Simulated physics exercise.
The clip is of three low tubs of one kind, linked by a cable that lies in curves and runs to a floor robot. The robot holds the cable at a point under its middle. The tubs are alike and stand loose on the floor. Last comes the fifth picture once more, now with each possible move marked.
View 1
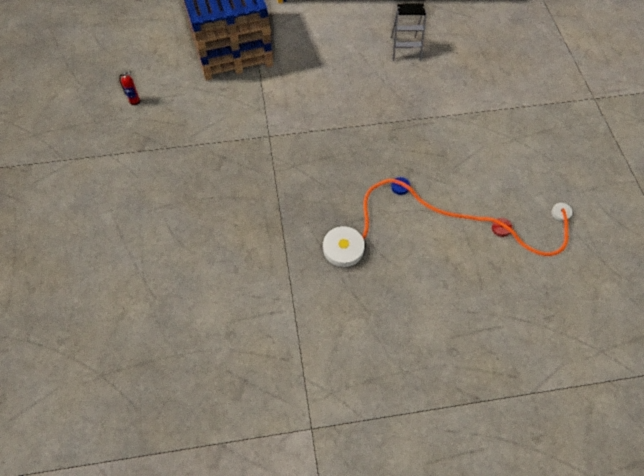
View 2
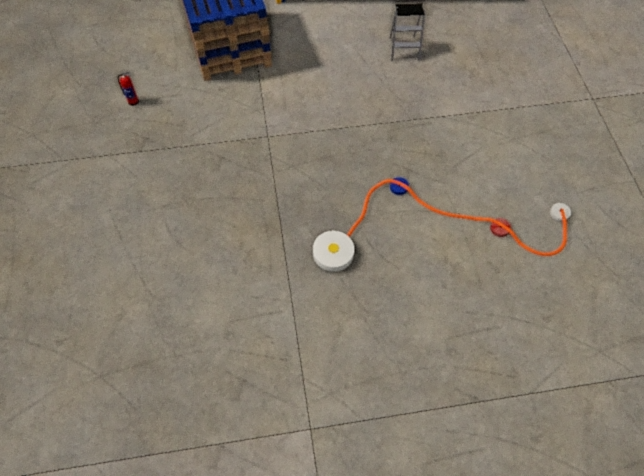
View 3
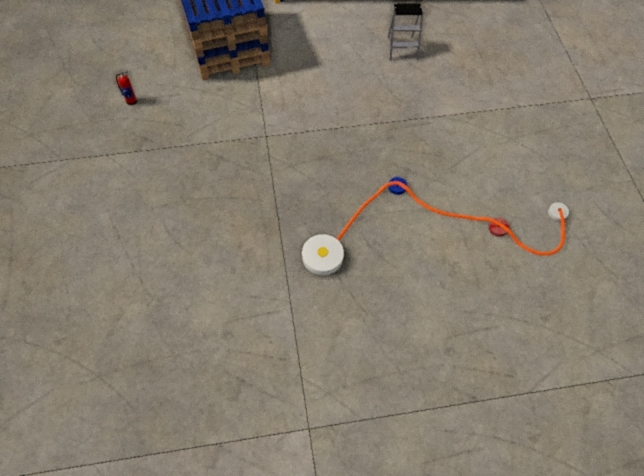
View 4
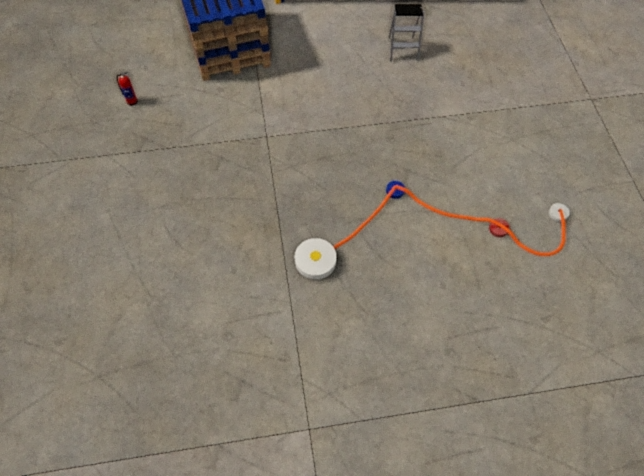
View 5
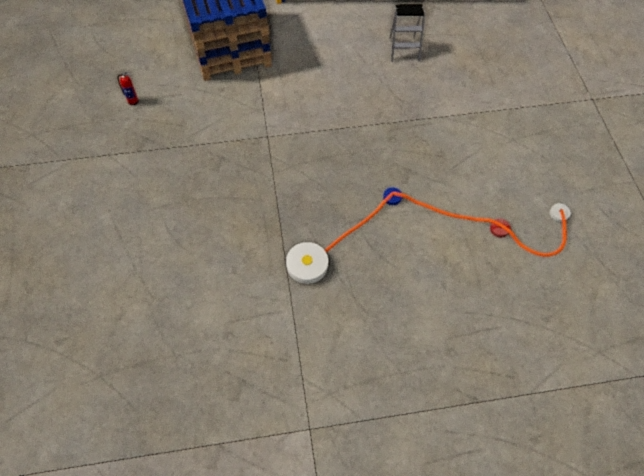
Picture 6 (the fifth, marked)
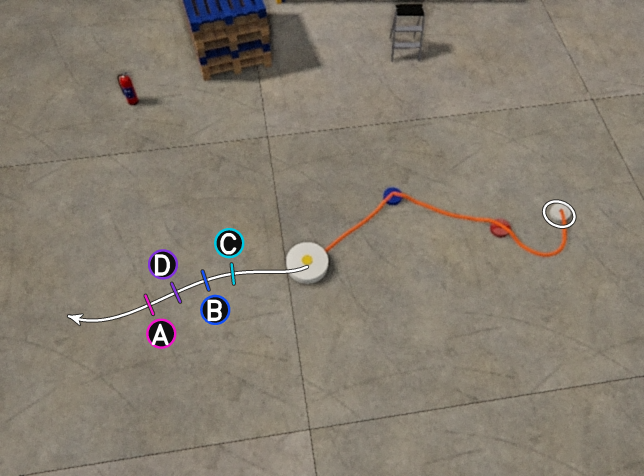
A bare concrete floor marked with thin seams, in what looks like a warehouse, is seen from high above. A round white robot with a yellow dot sits near the middle, an orange cable curving right from it past blue, red and white tubs, with blue-topped pallets, a red extinguisher and a small metal stand behind. The robot slides slowly down and left, straightening the nearest cable, then the blue tub shifts slightly toward the viewer.
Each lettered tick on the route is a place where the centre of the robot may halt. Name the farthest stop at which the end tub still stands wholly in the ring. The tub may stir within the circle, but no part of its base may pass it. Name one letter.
As far as tick C.
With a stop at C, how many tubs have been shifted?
Two.
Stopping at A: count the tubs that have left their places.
Three.
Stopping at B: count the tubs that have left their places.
Three.
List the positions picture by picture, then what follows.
In the first picture, blue tub (401, 185); robot (344, 247); white tub (562, 212).
In the second picture, robot (333, 252); blue tub (399, 186).
In the third picture, robot (323, 255); red tub (499, 227).
In the fourth picture, robot (316, 259); blue tub (396, 189); red tub (499, 227).
In the fifth picture, robot (307, 264); blue tub (393, 196); red tub (500, 228); white tub (560, 212).
On the copy, A at (149, 305); B at (206, 280); C at (233, 274); D at (176, 293); the ring at (559, 214); the route from (307, 267) via (186, 288) to (69, 316).
On C. First, robot (282, 269); white tub (560, 212); red tub (499, 227); blue tub (387, 218).
Then, robot (254, 269); white tub (560, 212); red tub (484, 228); blue tub (372, 239).
Finally, robot (232, 270); white tub (560, 212); red tub (464, 232); blue tub (353, 247); the ringed tub at the far end is still in its ring.
By contrast, A drags the last tub to (494, 224); B drags the last tub to (545, 215); D drags the last tub to (518, 220).
